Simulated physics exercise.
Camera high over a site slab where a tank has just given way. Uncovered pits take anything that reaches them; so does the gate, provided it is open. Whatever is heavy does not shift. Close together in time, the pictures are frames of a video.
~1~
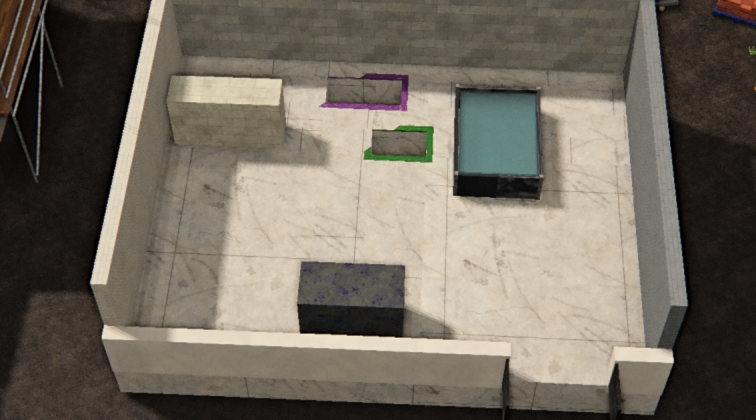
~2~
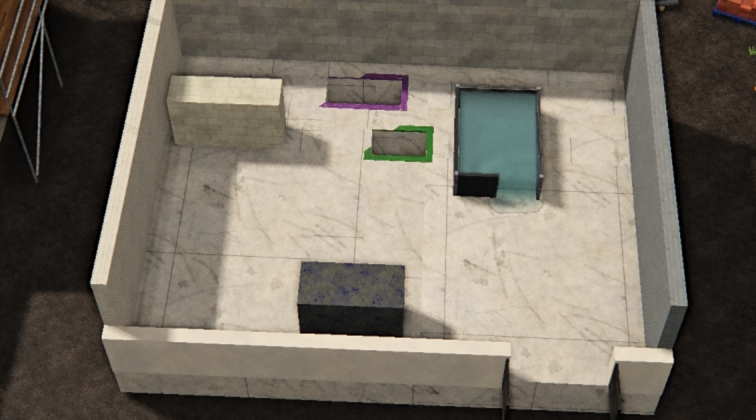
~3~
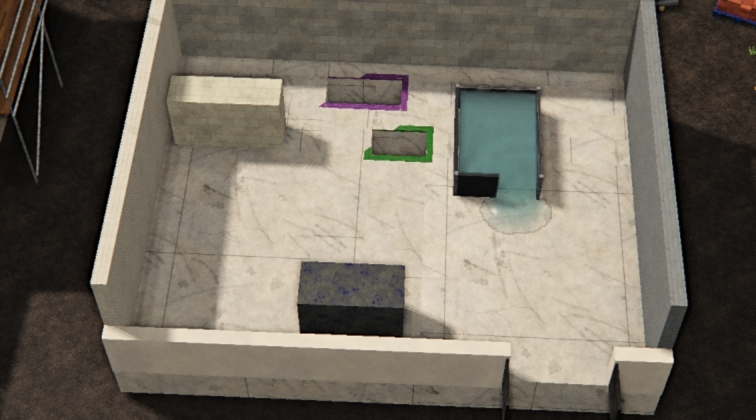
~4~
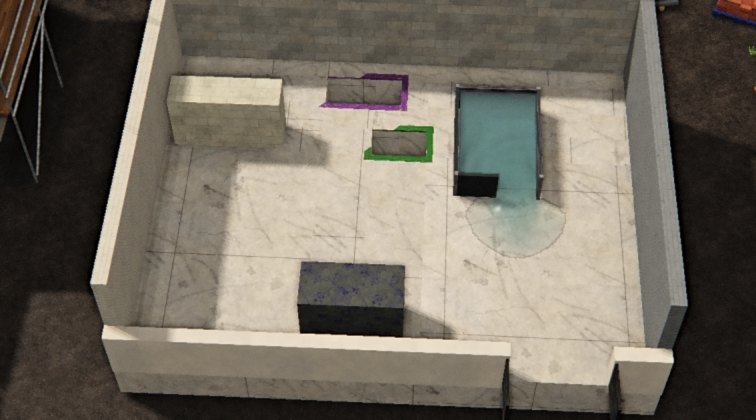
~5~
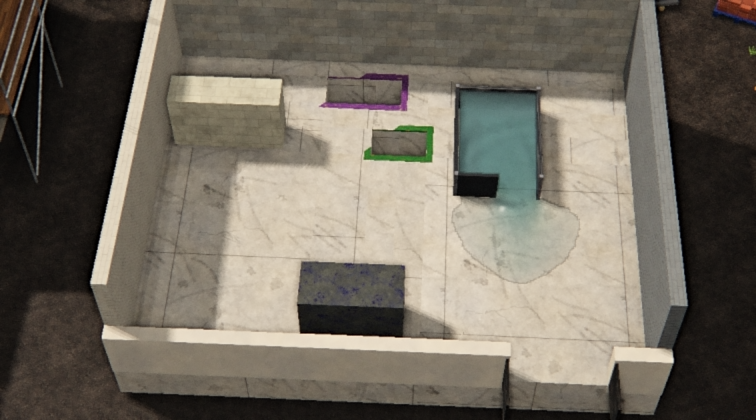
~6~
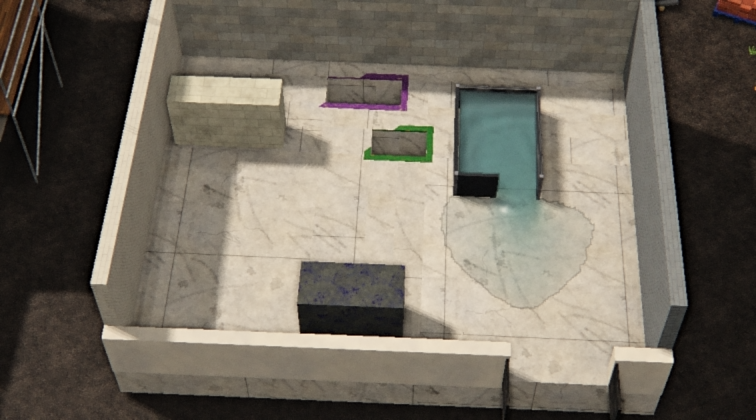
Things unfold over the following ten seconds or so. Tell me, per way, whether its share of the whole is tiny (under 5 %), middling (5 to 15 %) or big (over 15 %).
At the end, the gate ends up with a large portion - topping fifteen per cent; the purple pit ends up with a tiny portion - beneath five per cent; the green pit ends up with a tiny portion - beneath five per cent.
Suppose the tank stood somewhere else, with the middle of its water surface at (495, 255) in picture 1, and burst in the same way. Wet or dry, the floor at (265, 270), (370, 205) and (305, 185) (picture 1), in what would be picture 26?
In turn: Not flooded, dry, not flooded.
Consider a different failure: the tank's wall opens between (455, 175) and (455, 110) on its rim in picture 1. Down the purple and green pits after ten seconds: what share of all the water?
Purple 2 %, green 40 %.
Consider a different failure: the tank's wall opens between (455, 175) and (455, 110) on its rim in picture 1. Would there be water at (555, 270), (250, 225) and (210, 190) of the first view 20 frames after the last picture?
Listed in order, they come out without a puddle, sitting in a pool and sitting in a pool.
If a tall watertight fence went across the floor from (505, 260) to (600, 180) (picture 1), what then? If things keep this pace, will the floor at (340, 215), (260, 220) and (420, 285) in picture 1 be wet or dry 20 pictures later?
Swamped, swamped, swamped.
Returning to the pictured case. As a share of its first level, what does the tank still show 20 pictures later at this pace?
It works out to roughly 44 %.
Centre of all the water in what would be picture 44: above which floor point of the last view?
Close to pixel (498, 253).
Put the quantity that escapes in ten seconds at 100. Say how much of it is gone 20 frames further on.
I'd say about 35 per cent.
A moment on, water covers 20 % of the floor; the gate 0 %, the purple pit 0 %, the green pit 0 %.
Next, water covers 25 % of the floor; the gate 5 %, the purple pit 0 %, the green pit 0 %.
Then, water covers 25 % of the floor; the gate 14 %, the purple pit 0 %, the green pit 0 %.
Later, water covers 30 % of the floor; the gate 29 %, the purple pit 0 %, the green pit 0 %.
In the end, water covers 35 % of the floor; the gate 44 %, the purple pit 0 %, the green pit 0 %.
